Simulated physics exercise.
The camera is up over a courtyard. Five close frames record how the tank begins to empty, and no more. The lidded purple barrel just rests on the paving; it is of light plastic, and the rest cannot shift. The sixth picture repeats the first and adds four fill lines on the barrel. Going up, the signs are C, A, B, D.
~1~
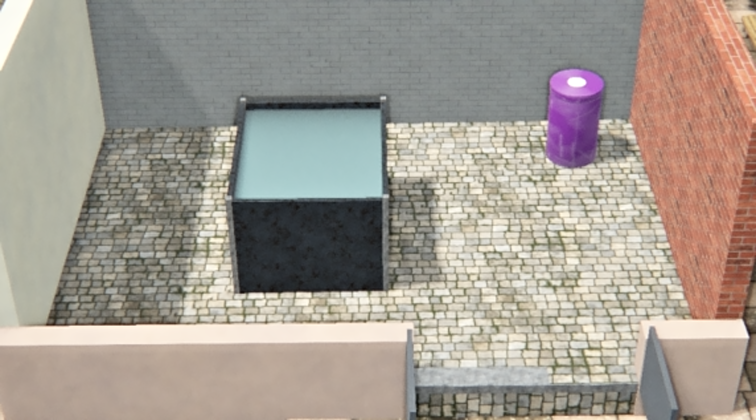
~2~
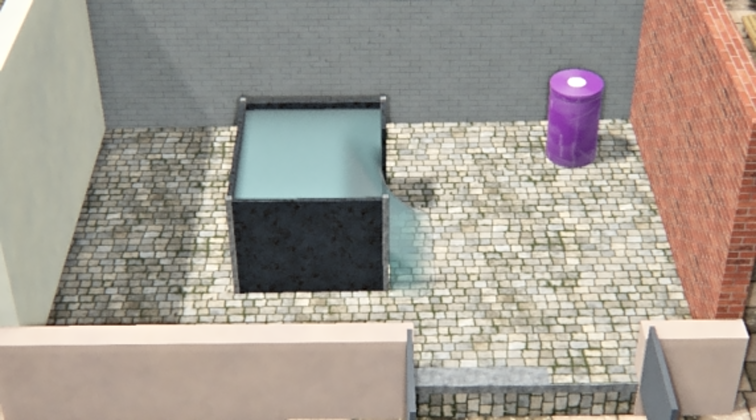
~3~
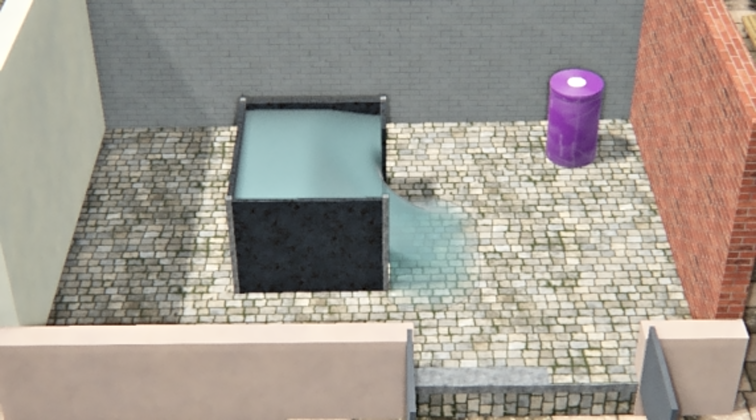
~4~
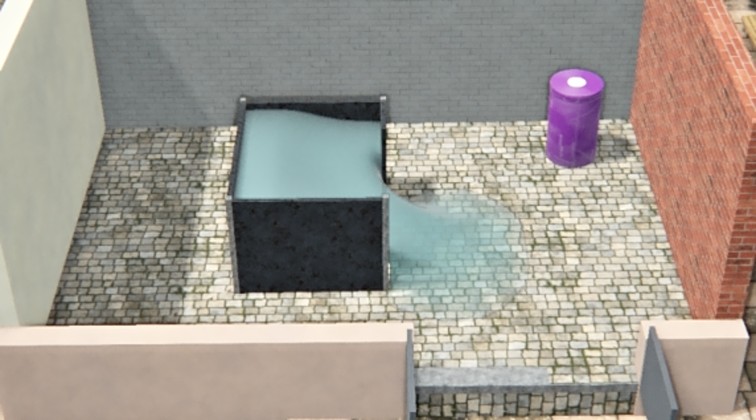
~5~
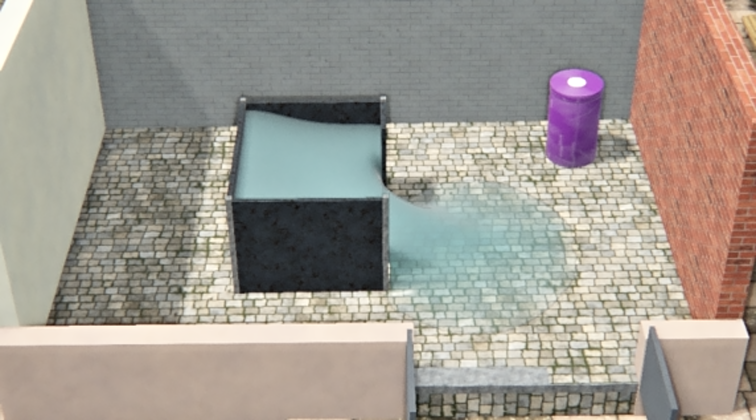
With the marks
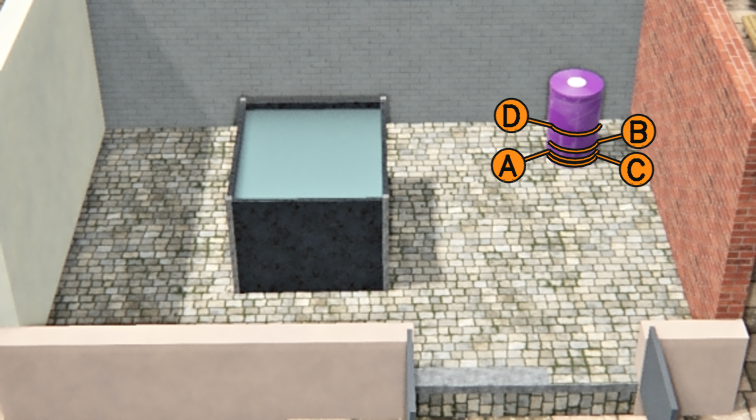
In a cobbled courtyard, water pours from the right side of a full black tank and spreads across the ground.
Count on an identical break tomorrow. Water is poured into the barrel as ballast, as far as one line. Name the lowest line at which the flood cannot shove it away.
It is D.
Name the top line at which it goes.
That would be B.
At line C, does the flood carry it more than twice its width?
Yes, clearly.
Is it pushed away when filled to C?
Yes, that goes wrong.
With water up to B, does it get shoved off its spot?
Yes, that goes wrong.
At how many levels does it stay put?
One of them.
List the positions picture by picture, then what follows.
Lid of the purple barrel at (578, 83); tank full, its middle at (311, 155); open gate at (527, 326), in the first frame.
In the second frame, 3 % of the ground wet, in view closest to the barrel at (424, 237).
In the third frame, 6 % of the ground wet, in view closest to the barrel at (446, 203).
In the fourth frame, 10 % of the ground wet, in view closest to the barrel at (483, 198).
Lid of the purple barrel at (578, 83); 16 % of the ground wet, in view closest to the barrel at (519, 194), in the fifth frame.
On the marked copy, A at (575, 160); B at (576, 151); C at (574, 164); D at (577, 134); from the bottom up C, A, B, D.
Choosing A, it is pushed about 7 times its own width away.
Choosing B, it is pushed about twice its own width away.
Choosing C, it is pushed about 9 times its own width away.
Choosing D, it does not move.
